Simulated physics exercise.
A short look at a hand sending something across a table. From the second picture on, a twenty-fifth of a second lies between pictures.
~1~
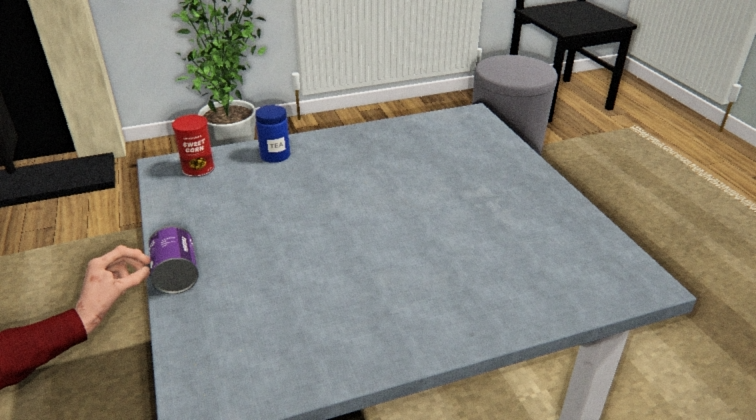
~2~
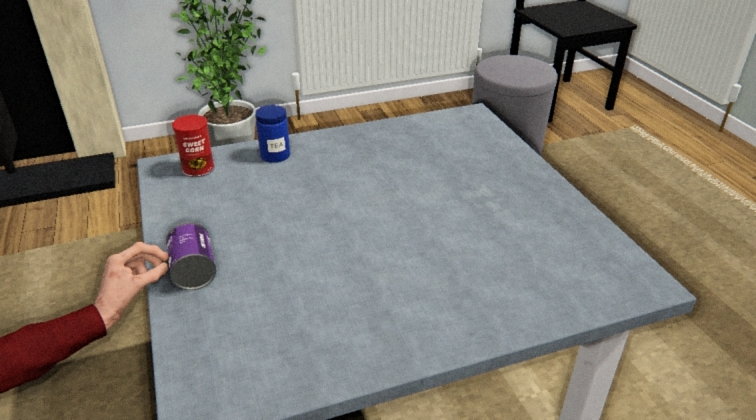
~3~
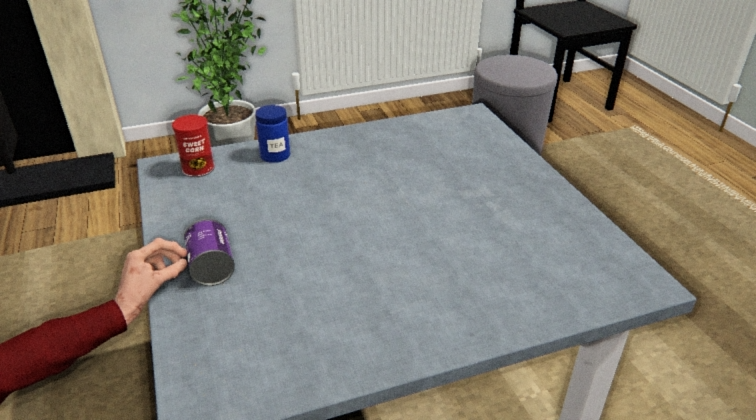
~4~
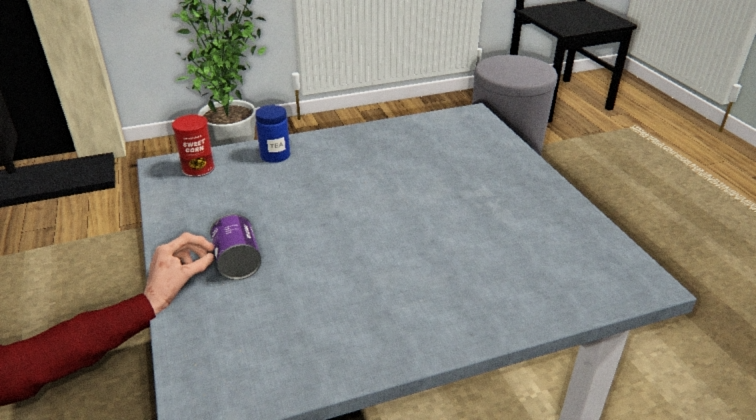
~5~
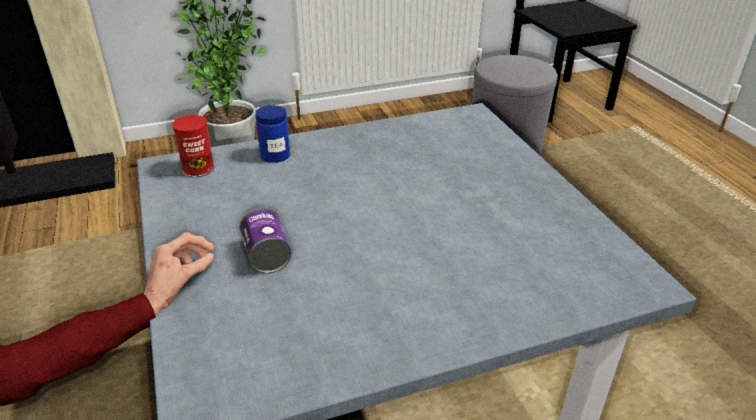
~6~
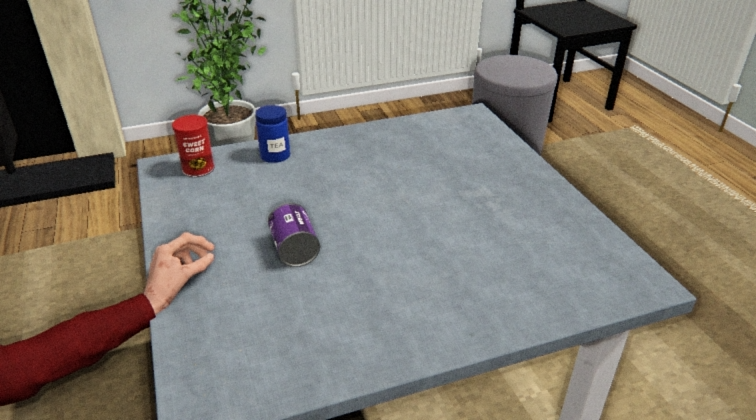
On a grey-blue tabletop, a hand pushes a purple tin lying on its side rightward, then stays back as it rolls on.
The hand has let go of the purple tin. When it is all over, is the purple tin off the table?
The purple tin goes over the edge.
Then, 0.40 s on from there, purple tin shifted well along near (524, 186).
Then, 0.90 s on from there, purple tin now off the table.
In the end, off the table, purple tin.
